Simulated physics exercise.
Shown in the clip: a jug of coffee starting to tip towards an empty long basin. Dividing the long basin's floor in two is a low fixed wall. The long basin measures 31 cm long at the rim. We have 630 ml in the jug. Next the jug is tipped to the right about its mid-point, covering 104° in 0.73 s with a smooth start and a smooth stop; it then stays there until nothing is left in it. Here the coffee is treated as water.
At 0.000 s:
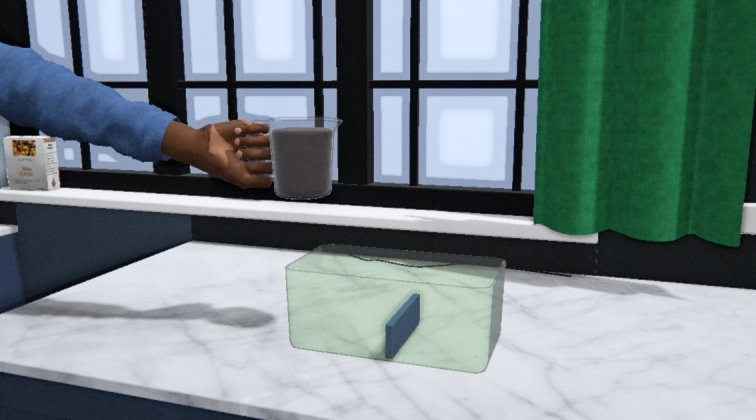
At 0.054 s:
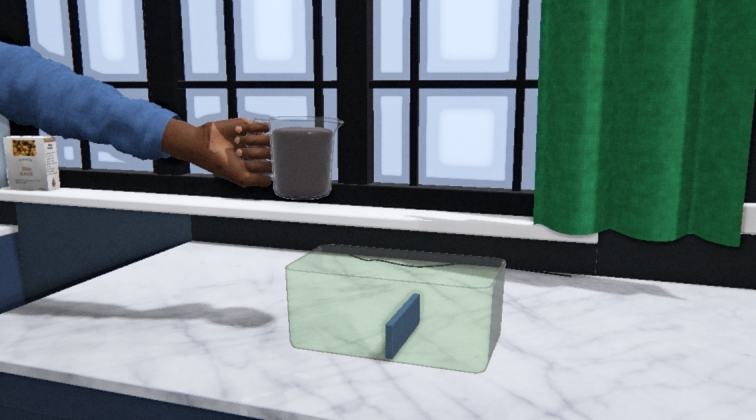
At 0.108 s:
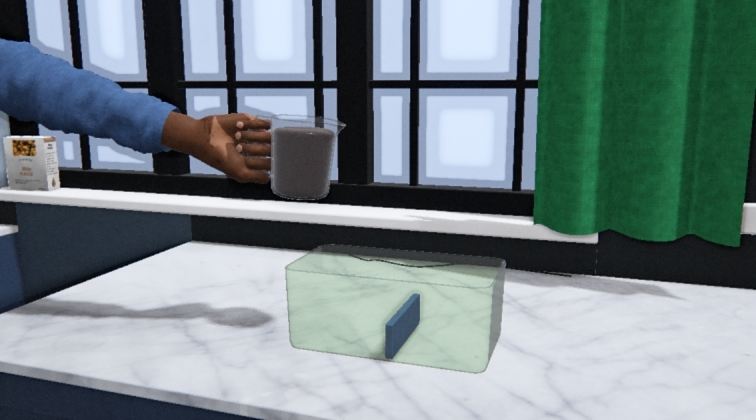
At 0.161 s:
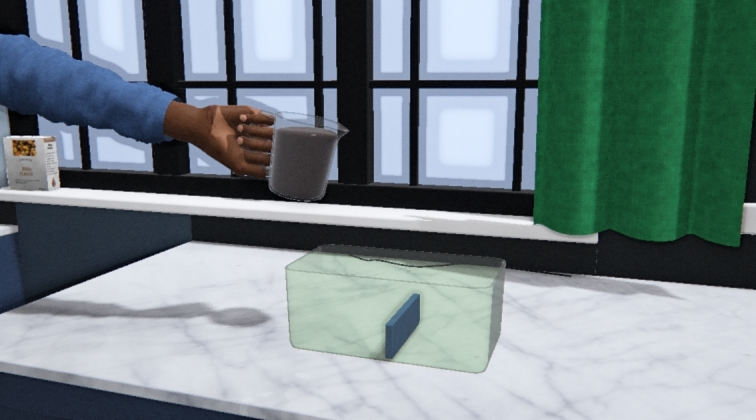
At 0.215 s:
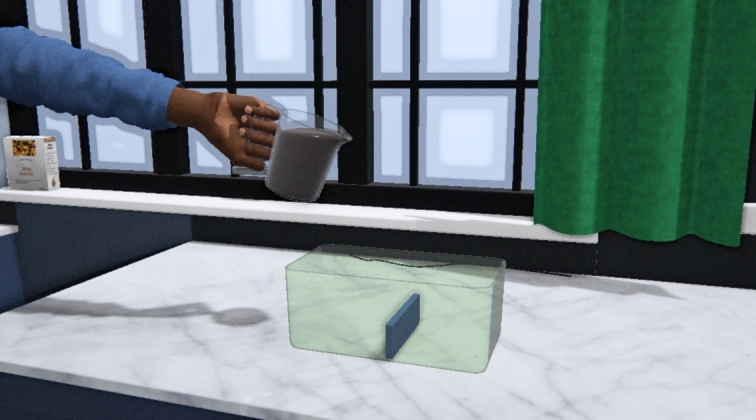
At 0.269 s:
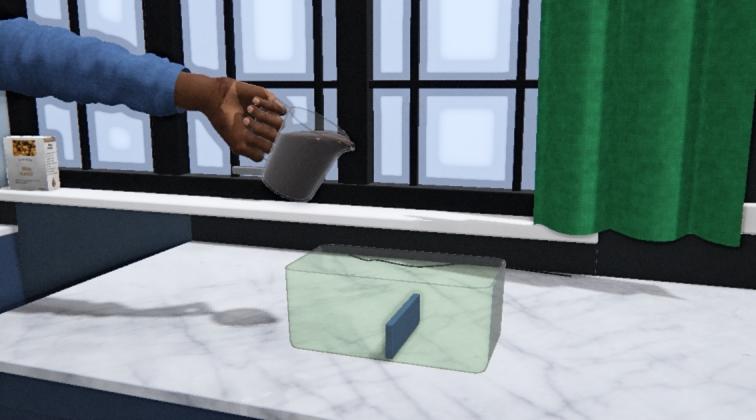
A clear jug of dark coffee, held by a hand in a blue sleeve, starts upright above a pale green, see-through basin on a marble counter. The hand tilts it rightward, barely at first, then more steeply, until the coffee reaches the spout, while the basin stays still.
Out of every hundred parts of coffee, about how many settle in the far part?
About 7 out of 100.
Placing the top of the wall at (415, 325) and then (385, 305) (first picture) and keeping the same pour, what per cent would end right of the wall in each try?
The first try gives 10 percent and the second 50 percent.
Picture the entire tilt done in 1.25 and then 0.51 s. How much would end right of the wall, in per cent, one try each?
In turn about 15 and 5 per cent.
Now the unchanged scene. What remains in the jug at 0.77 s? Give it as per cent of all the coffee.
14 %.
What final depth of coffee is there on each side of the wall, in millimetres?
Depths at rest: Left around 22 mm, right around 2 mm.
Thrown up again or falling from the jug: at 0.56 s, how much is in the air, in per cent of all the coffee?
My guess is roughly 26 %.
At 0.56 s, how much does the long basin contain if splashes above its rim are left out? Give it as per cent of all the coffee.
Estimate - around 14 in a hundred parts.
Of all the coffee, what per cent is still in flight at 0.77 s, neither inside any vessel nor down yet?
Near 18 in a hundred.
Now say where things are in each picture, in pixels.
It leans 0°; its right rim is at (342, 121); the coffee meets the walls at (276, 129) and (333, 131); the long basin's rim runs from (304, 257) to (499, 274); the wall's top is at (404, 309), in the first picture.
It leans 1°; its right rim is at (343, 122); the coffee meets the walls at (277, 129) and (333, 131), in the second picture.
It leans 6°; its right rim is at (345, 125); the coffee meets the walls at (279, 128) and (335, 132), in the third picture.
It leans 12°; its right rim is at (348, 131); the coffee meets the walls at (281, 129) and (339, 135), in the fourth picture.
It leans 21°; its right rim is at (351, 139); the coffee meets the walls at (282, 132) and (345, 136), in the fifth picture.
It leans 31°; its right rim is at (354, 149); the coffee meets the walls at (279, 142) and (353, 143); 1 per cent is over the edge, in the sixth picture.
After 0.56 s the tilt is 90° and 59 per cent is still to pour, 12 is left of the wall and 2 right of it.
After 0.77 s the tilt is 104° and 15 per cent is still to pour, 61 is left of the wall and 6 right of it.
After 0.99 s the tilt is 104° and 2 per cent is still to pour, 82 is left of the wall and 6 right of it.
After 1.23 s the tilt is 104° and 0 per cent is still to pour, 88 is left of the wall and 7 right of it.
In the end 88 per cent lies left of the wall, 7 right of it and 5 outside.
